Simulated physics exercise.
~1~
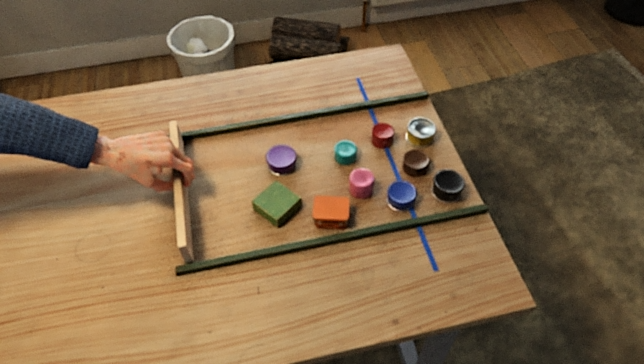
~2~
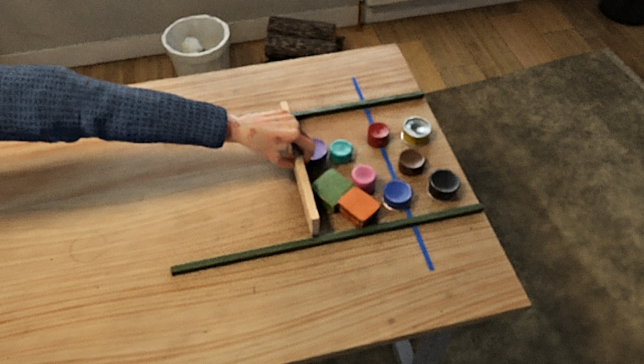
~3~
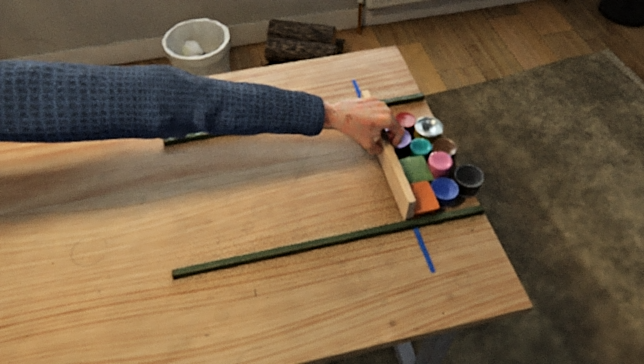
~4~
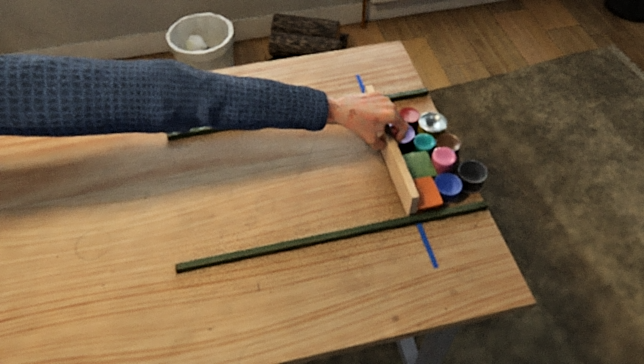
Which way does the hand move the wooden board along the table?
The hand pushes the board to the right, between the two green rails toward the table's edge.
